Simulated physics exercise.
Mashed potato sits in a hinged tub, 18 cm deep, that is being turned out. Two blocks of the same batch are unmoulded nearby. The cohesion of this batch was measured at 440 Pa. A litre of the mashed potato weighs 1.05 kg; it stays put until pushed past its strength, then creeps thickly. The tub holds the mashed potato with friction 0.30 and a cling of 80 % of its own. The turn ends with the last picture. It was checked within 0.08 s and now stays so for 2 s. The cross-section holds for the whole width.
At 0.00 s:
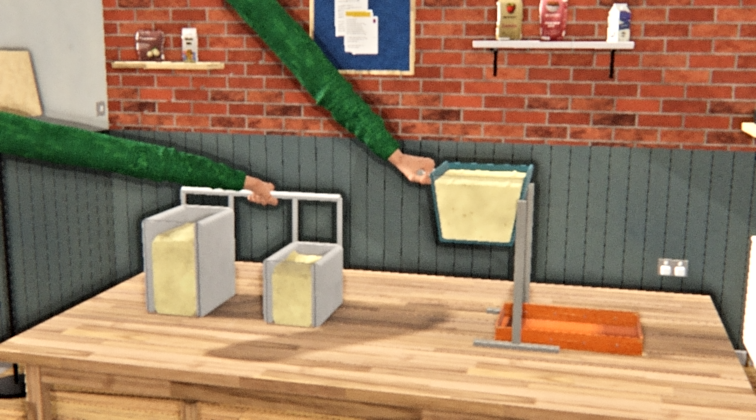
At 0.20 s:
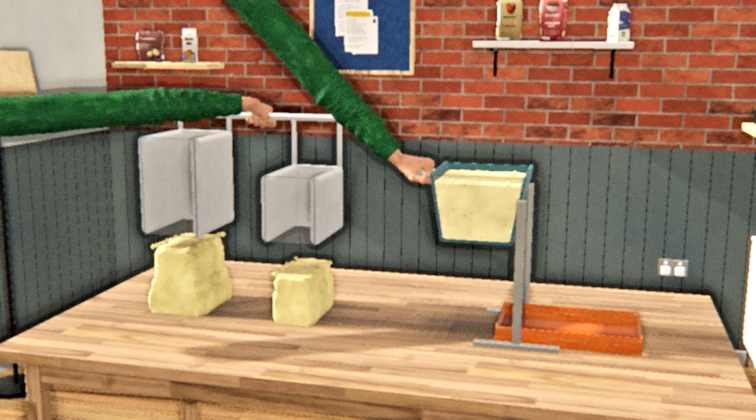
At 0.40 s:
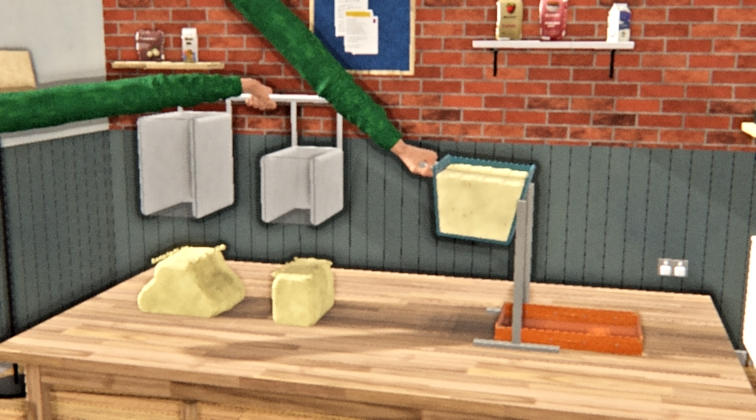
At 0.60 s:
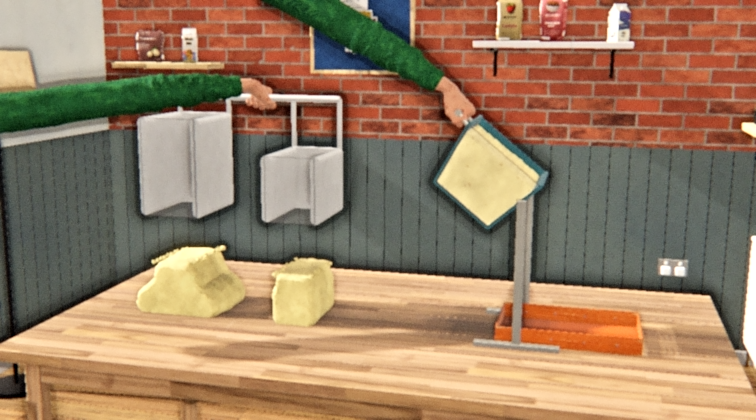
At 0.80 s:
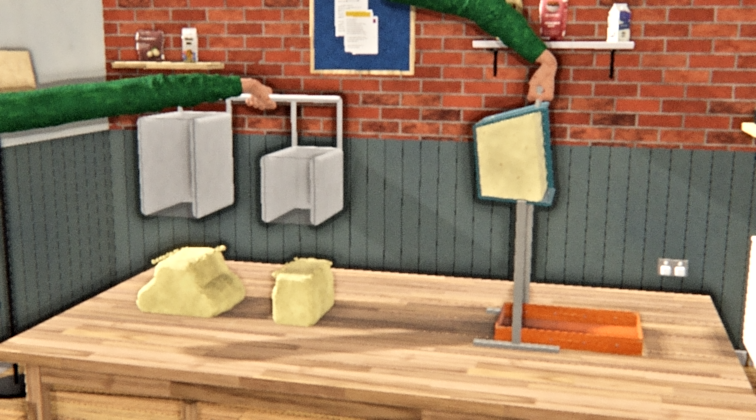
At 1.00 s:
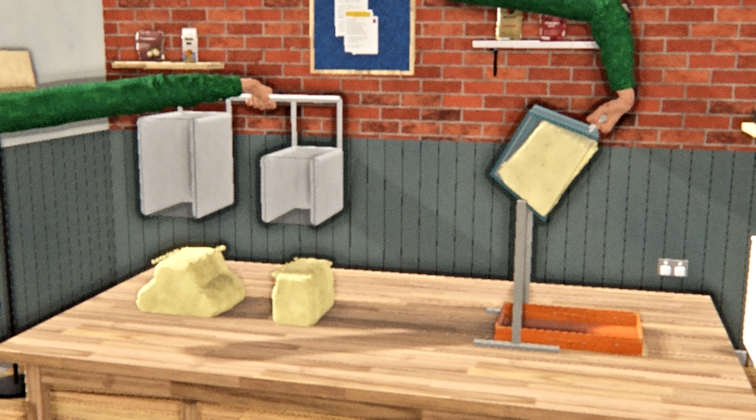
Two green-sleeved arms reach over a wooden worktop in a kitchen with red brick and dark grey panelling, seen from the front and slightly above by a still camera. Pale yellow mash fills two grey moulds at left and a teal tub on a stand beside an orange tray at right. One hand lifts the moulds, the taller block slumps, then the other swings the tub over rightward.
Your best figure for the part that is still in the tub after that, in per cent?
The part that is still in the tub after that is near 0 %.
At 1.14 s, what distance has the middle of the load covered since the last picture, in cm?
Some 14 cm.
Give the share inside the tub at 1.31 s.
About 0 %.
After 1.14 s, the tub is at 119 degrees and holds 25 %.
After 1.31 s, the tub is at 119 degrees and holds 0 %.
After 1.48 s, the tub is at 119 degrees and holds 0 %.
After 1.65 s, the tub is at 119 degrees and holds 0 %.
After 3.00 s, the tub is at 119 degrees and holds 0 %.
